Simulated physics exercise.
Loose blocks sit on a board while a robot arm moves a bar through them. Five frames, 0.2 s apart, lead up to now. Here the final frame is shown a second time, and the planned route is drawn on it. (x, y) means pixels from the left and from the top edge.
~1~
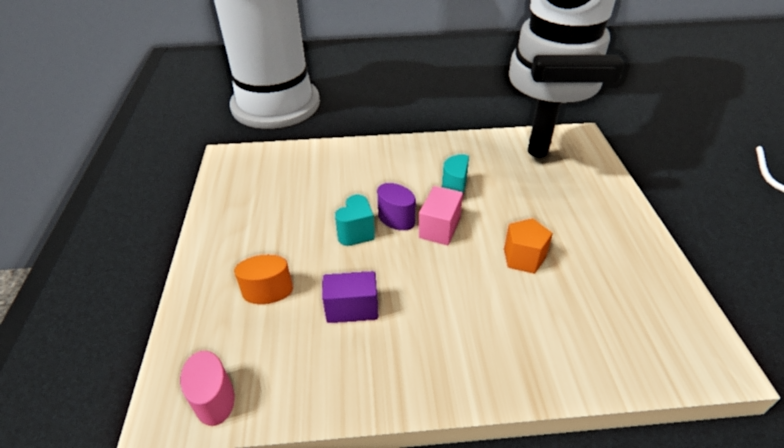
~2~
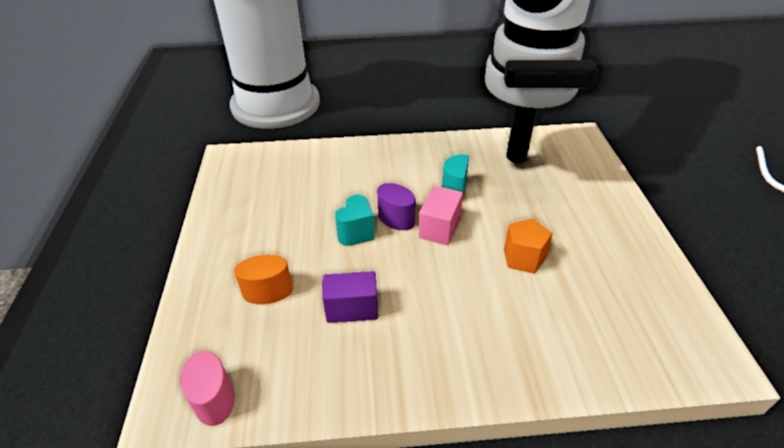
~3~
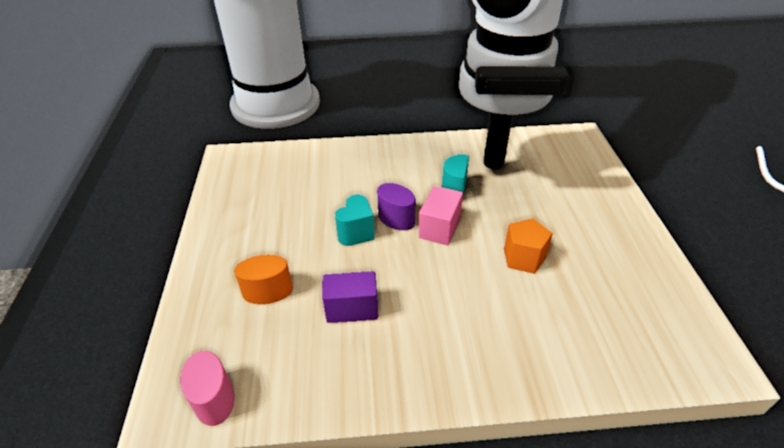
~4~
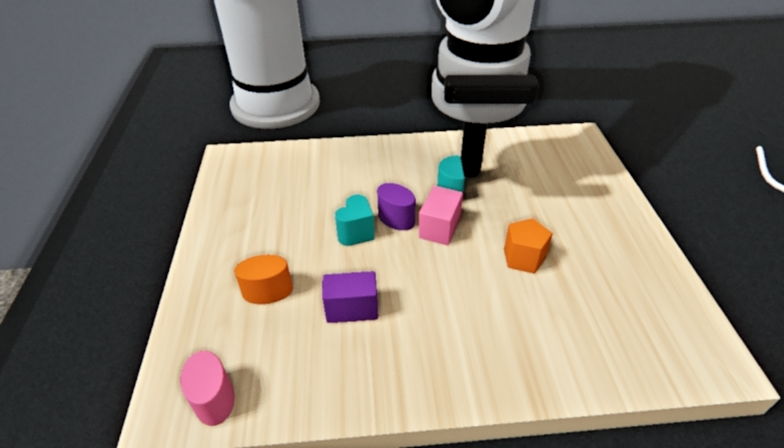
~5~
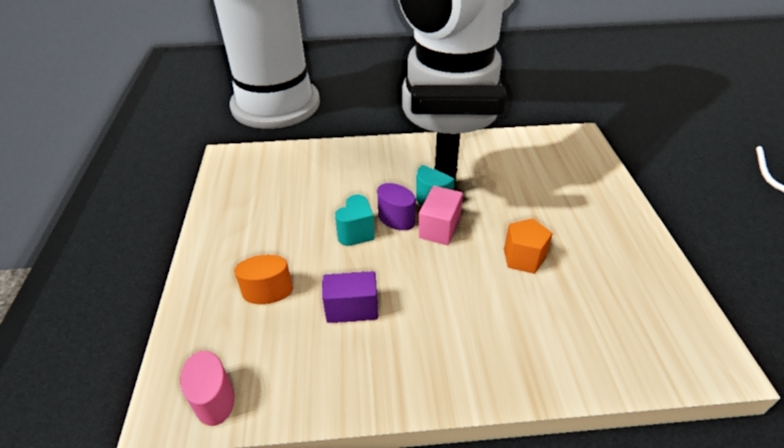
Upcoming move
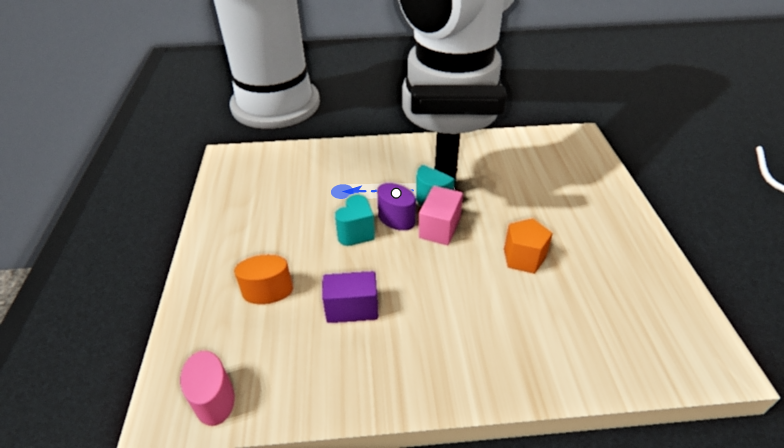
Robot arm sweeping a black bar leftward across a wooden board, pushing a turquoise D-shaped block left behind a pink block.
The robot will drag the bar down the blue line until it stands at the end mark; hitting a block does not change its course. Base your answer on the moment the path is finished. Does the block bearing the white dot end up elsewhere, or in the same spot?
Well, the block bearing the white dot holds its place.
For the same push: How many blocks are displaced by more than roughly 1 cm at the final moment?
My best guess is that a single block moves over 1 cm.
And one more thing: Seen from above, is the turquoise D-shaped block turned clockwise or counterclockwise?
Answer: Against the clock.
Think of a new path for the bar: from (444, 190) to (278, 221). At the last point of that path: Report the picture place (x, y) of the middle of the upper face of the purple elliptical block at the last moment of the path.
Near (386, 203).
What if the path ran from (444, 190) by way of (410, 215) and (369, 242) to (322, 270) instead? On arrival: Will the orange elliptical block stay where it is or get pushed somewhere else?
Its place changes.
The line goes from (444, 190) to (342, 191); the dot is on the purple elliptical block.
On the path given first. One third of the way, bar at (410, 182); turquoise D-shaped block at (420, 179), turned 40° anticlockwise.
Two thirds of the way, bar at (375, 183); turquoise D-shaped block at (420, 179), turned 40° anticlockwise.
At the end, bar at (341, 183); purple elliptical block unmoved; turquoise D-shaped block at (420, 179), turned 40° anticlockwise.
